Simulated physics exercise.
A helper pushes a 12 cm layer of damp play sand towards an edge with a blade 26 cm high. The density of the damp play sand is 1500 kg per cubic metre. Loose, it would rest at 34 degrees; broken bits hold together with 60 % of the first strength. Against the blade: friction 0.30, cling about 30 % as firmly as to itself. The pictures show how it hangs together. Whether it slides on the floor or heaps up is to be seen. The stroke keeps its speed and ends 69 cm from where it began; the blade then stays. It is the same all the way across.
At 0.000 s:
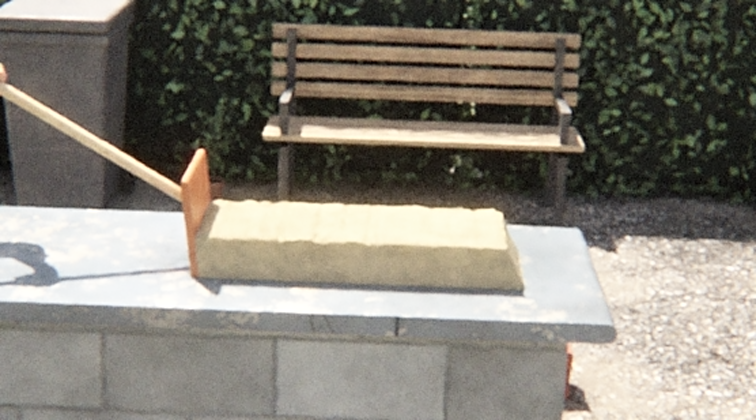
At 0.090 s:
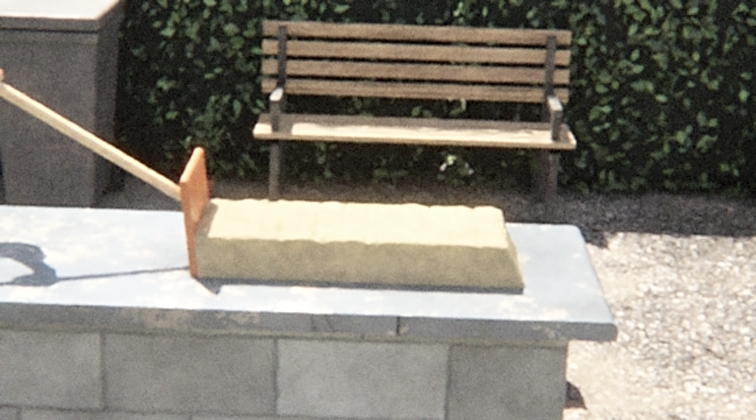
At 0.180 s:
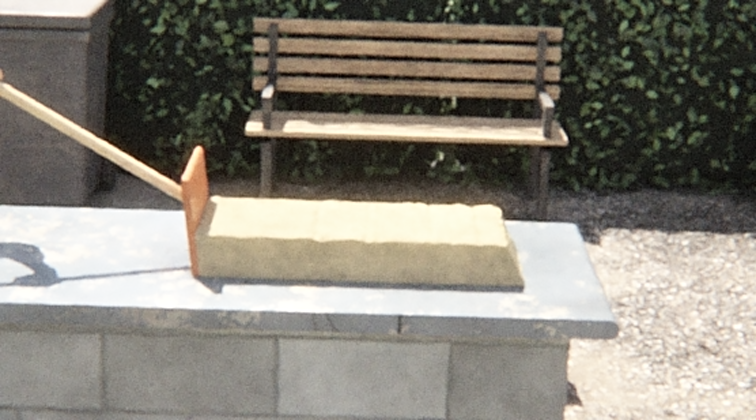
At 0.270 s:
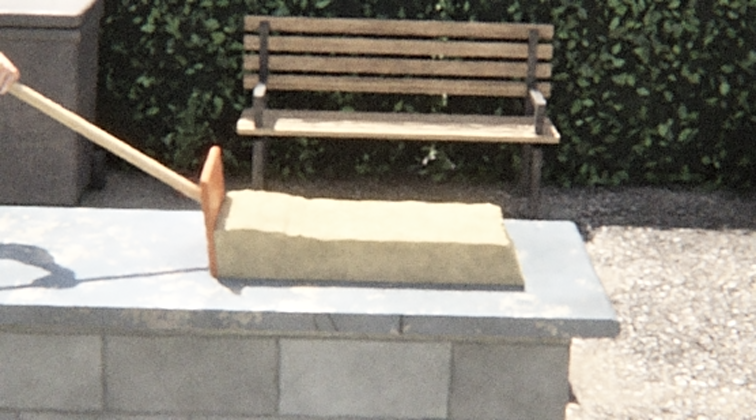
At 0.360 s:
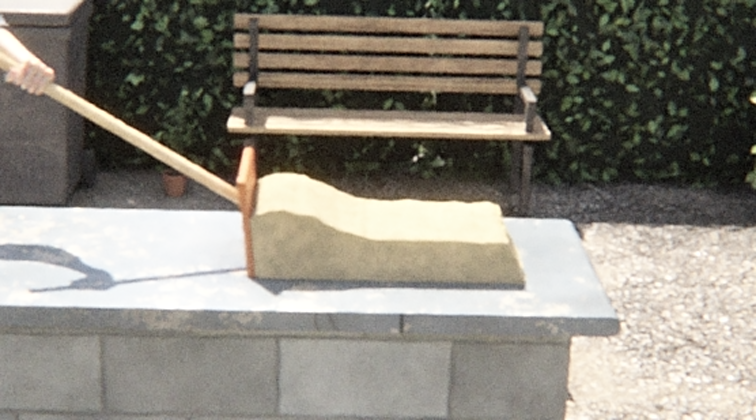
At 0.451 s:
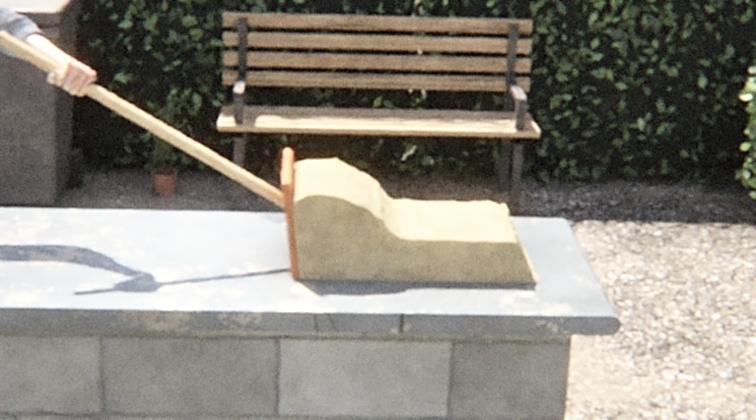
The clip opens on a low, flat block of damp sand on a stone-topped wall, an orange blade on a wooden handle resting at its left end. The blade then pushes right as a hand comes into view, and the sand beside it humps steadily higher while the far end shifts only slightly.
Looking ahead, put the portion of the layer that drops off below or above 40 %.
Expect below 40 %.
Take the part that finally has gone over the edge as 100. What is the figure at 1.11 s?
About 80 %.
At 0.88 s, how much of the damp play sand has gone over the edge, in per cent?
Some 4 per cent.
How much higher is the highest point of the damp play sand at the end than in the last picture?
Some 0.0 cm.
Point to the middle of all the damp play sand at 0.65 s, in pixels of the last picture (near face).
At about (480, 249).
After 0.65 s, 0 % has gone over the edge.
After 0.88 s, 4 % has gone over the edge.
After 1.11 s, 22 % has gone over the edge.
After 1.34 s, 26 % has gone over the edge.
After 1.54 s, at the end, 26 % has gone over the edge.
